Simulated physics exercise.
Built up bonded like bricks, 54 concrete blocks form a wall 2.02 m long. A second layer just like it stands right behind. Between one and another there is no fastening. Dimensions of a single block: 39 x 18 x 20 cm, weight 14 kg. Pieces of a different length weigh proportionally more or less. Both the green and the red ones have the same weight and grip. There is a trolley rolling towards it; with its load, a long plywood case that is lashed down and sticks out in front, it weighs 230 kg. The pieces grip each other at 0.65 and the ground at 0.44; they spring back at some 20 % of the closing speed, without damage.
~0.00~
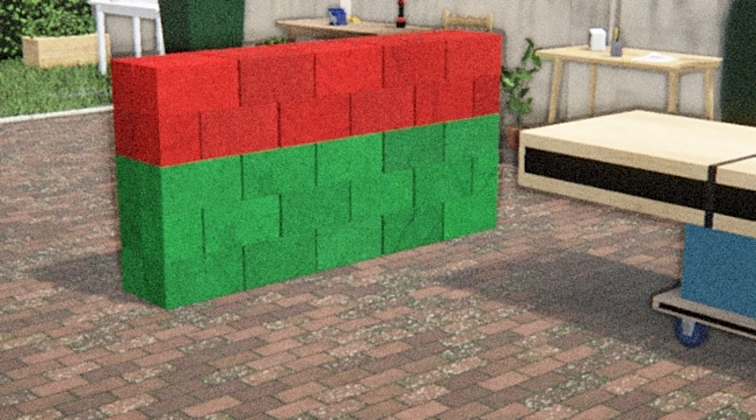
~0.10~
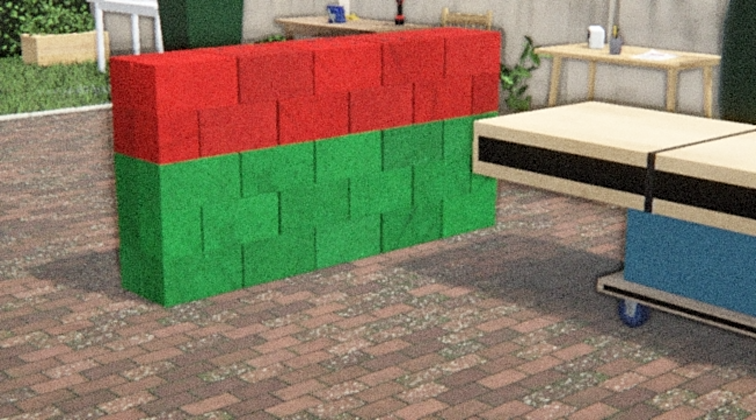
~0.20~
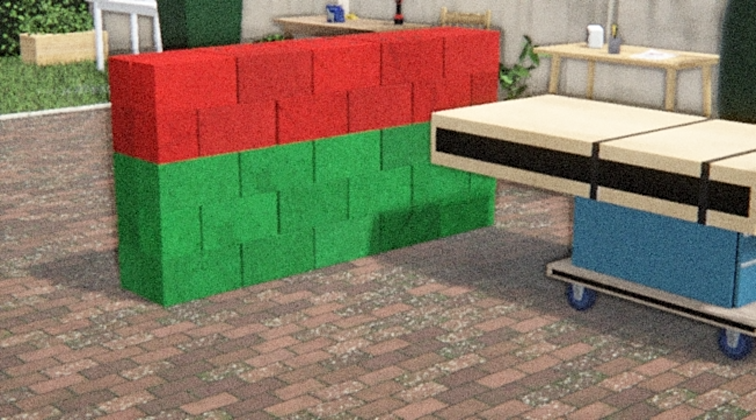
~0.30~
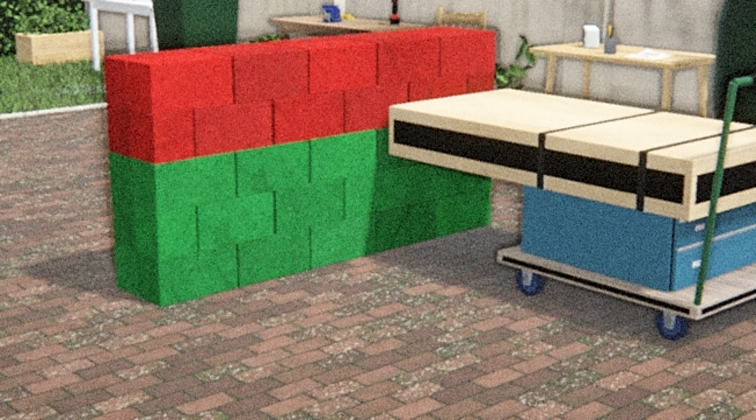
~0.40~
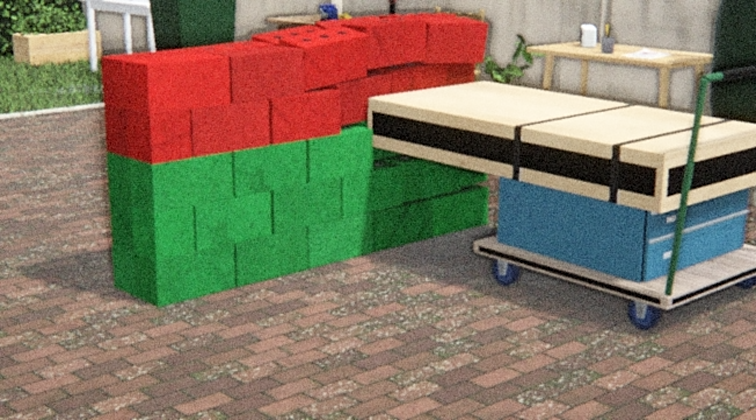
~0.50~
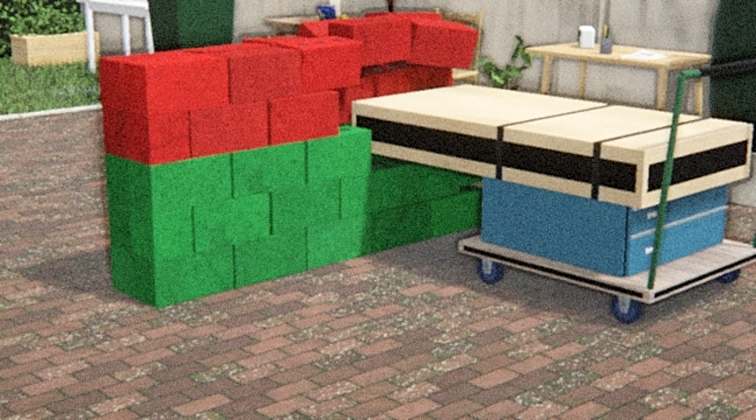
A brick-paved yard with tables, plants and a strip of grass along a pale wall is seen from slightly above by a nearly still camera. A block wall, red above green, stands left of centre, while a trolley carrying blue drawers and a long, strapped wooden case rolls in from the right. The case's front end meets the wall's right part, pushing red and green blocks backward and opening gaps between them.
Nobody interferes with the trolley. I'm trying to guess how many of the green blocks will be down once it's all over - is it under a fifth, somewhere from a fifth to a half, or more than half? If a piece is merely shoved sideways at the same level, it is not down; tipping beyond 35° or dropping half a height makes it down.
I'd say somewhere from a fifth to a half of them.
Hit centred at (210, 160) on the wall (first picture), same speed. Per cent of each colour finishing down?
Result - green: 20 %; red: 60 %.
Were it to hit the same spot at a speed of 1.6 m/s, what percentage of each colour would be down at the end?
Then green 10, red 40 per cent.
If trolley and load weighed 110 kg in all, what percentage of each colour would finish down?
Colour by colour that makes green 10, red 30 percent.
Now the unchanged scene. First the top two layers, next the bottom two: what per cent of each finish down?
Of the top ones 60 percent, of the bottom ones 20 percent.
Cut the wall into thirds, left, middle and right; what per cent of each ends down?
Per cent by third - left: 0; middle: 50; right: 80.
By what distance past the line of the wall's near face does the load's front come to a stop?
Offset past line: Approx. 75 cm.
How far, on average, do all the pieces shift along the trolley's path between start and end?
Averaged out, it's some 35 centimetres.
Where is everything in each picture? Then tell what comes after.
In the first picture (pixels give the middle of a visible side), load (530, 150) 82 cm short of the wall; top green block (415, 148); top red block (416, 64); none has stirred.
In the second picture, load (484, 139) 56 cm short of the wall; top green block (414, 146).
In the third picture, load (441, 130) 30 cm short of the wall; top green block (413, 145).
In the fourth picture, load (398, 122) 41 mm short of the wall.
In the fifth picture, load (377, 114) 10 cm into the wall's line; top red block (397, 44) 10 cm from its place; movement in 22 of them.
In the sixth picture, load (360, 117) 19 cm into the wall's line; top red block (383, 43) 17 cm from its place; movement in 23 of them.
After 0.60 s, load 27 cm past the wall's line, still rolling; 2 of the 32 green blocks down (5 of 54 in all colours); top green block 8° from how it stood; top red block 24 cm from its place.
After 0.82 s, load 40 cm past the wall's line, still rolling; 3 of the 32 green blocks down (12 of 54 in all colours); top green block 25° from how it stood; top red block 18° from how it stood.
After 1.08 s, load 53 cm past the wall's line, still rolling; 9 of the 32 green blocks down (23 of 54 in all colours); top green block 62° from how it stood, 17 cm lower; top red block 37° from how it stood, 31 cm lower.
After 1.54 s, load 73 cm past the wall's line, still rolling; 9 of the 32 green blocks down (23 of 54 in all colours); top green block on its side; top red block 72° from how it stood, 43 cm lower.
In the end (2.9 s), load 75 cm past the wall's line, stopped; 9 of the 32 green blocks down (23 of 54 in all colours); top green block on its side; top red block on its side. That is 28 per cent. From the last view, middles, top green block near (282, 164), top red block near (274, 134).
